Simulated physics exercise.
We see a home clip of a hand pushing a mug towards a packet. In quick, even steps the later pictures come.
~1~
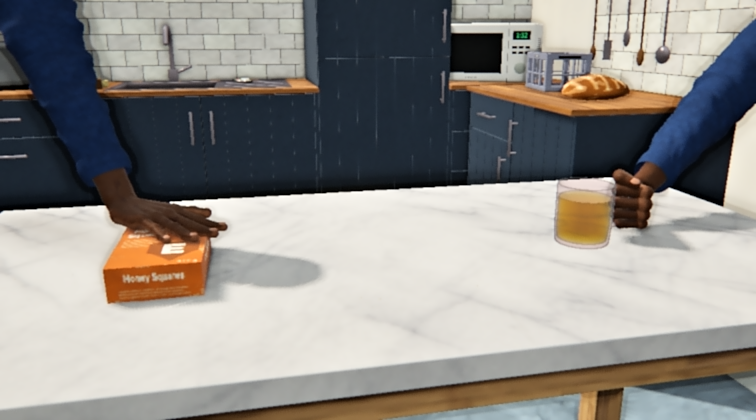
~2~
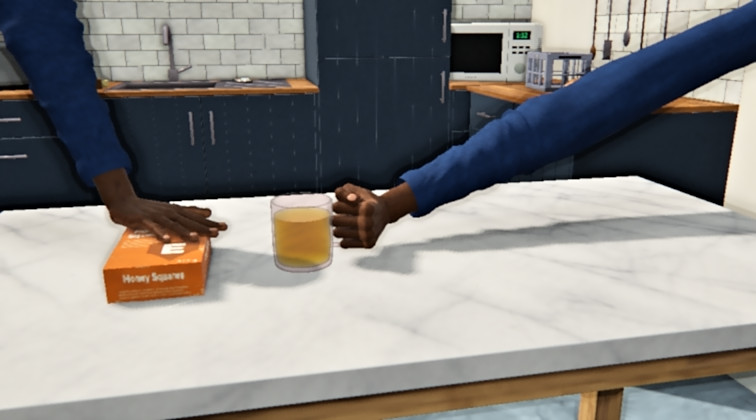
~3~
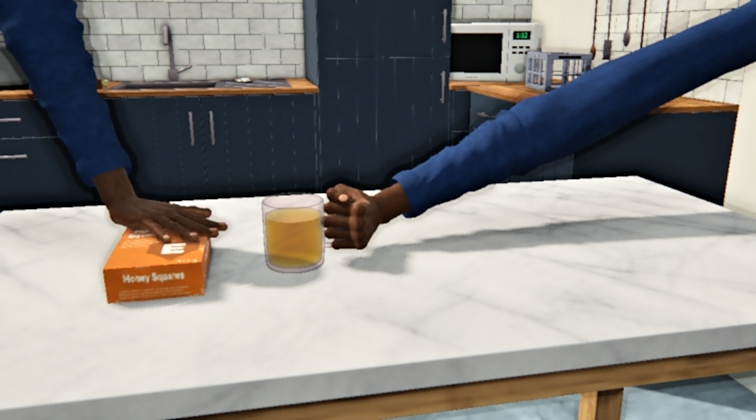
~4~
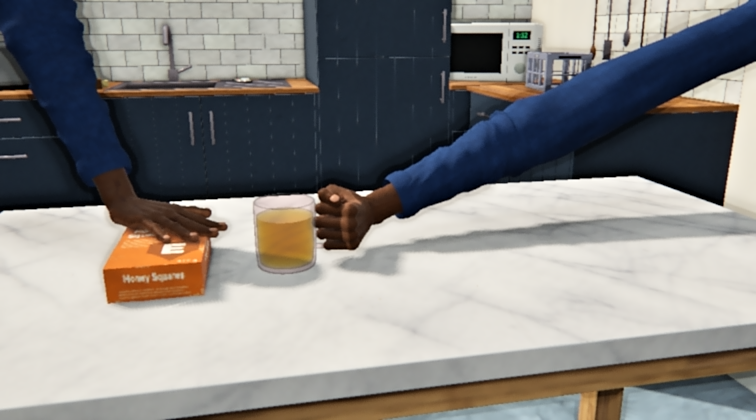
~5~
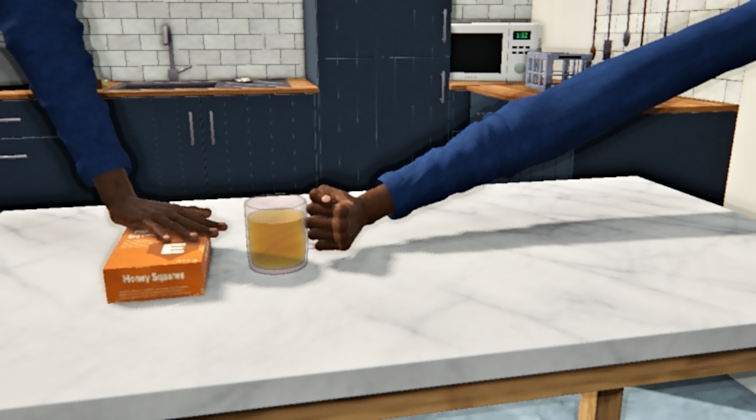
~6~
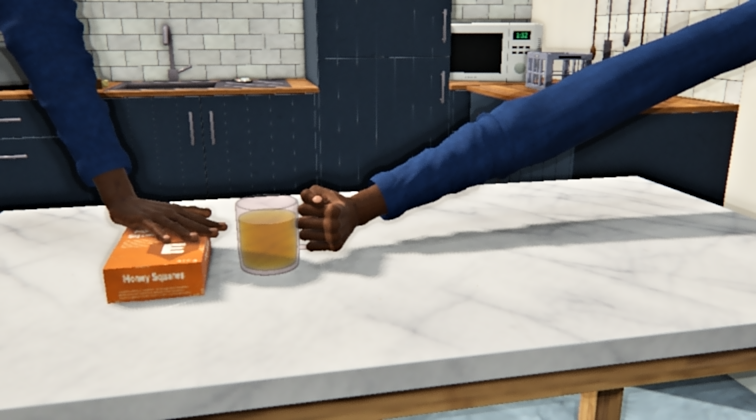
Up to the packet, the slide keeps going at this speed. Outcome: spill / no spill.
No overflow.
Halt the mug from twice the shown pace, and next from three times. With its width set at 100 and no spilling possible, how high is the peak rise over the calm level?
Roughly 30 percent, then roughly 40 percent.
Next, the mug meets the packet.
After that, the apple juice surges up the wall; the wave climbs under half way to the rim.
Finally, the mug stands at the packet; its rim is dry.
